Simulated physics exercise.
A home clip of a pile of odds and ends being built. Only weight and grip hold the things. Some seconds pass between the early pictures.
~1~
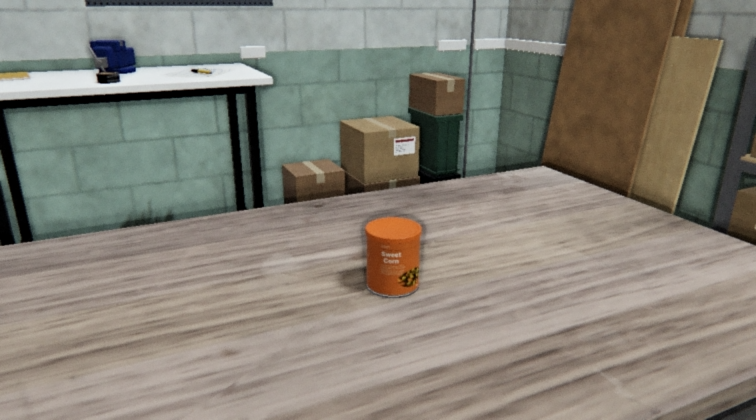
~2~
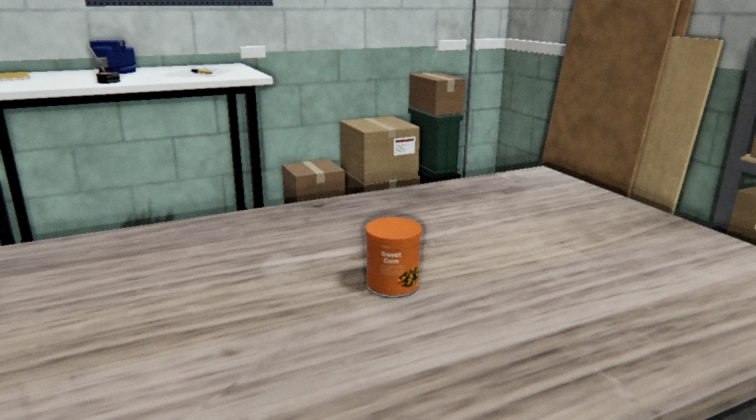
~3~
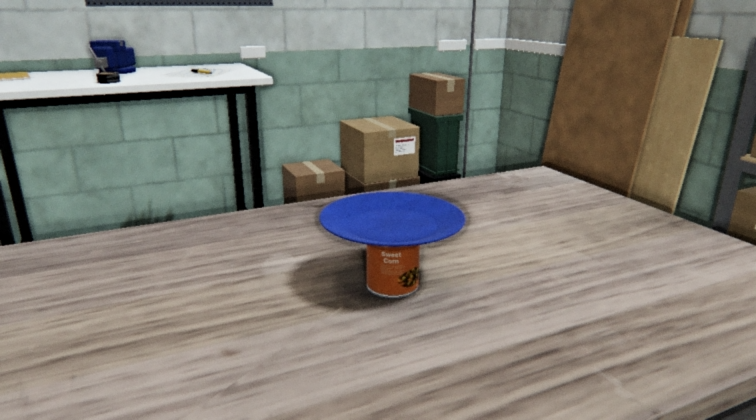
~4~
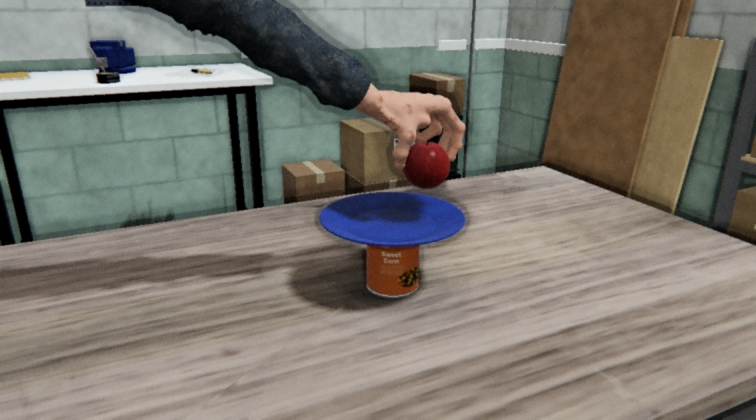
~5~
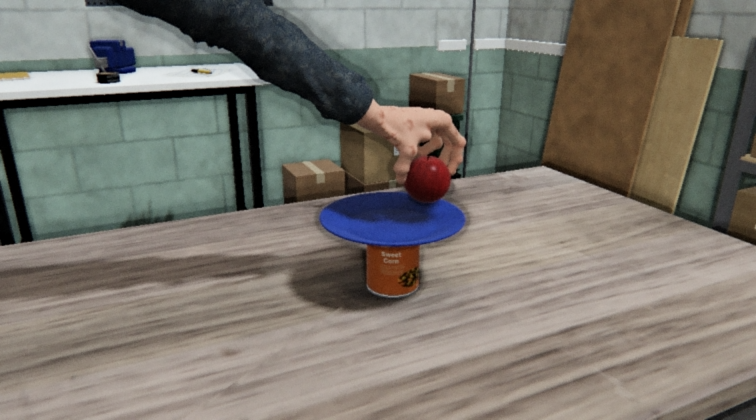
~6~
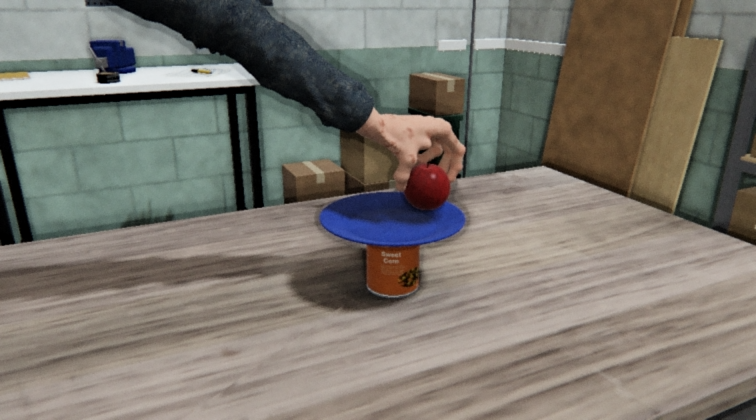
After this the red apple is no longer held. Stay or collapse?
Here the pile keeps its balance.
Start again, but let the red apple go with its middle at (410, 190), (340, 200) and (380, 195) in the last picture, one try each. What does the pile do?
First try: It holds; second try: It stays up; third try: It holds.
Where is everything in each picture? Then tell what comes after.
In the first frame, the last thing is not in view yet; orange tin (393, 257).
In the second frame, the last thing is not in view yet; orange tin (393, 257).
In the third frame, the last thing is not in view yet; orange tin (393, 257).
The fourth frame shows coming down; red apple (426, 165); orange tin (393, 257).
The fifth frame shows coming down; red apple (427, 179); orange tin (393, 257).
The sixth frame shows set down, still held; red apple (426, 187); orange tin (393, 257).
Then, 0.30 s past the last view, nothing moves.
Then, 0.70 s past the last view, red apple resting near (426, 188).
Finally, all 3 still in place. Final places as the last picture's camera would see them, red apple near (426, 188). The pile stays up.
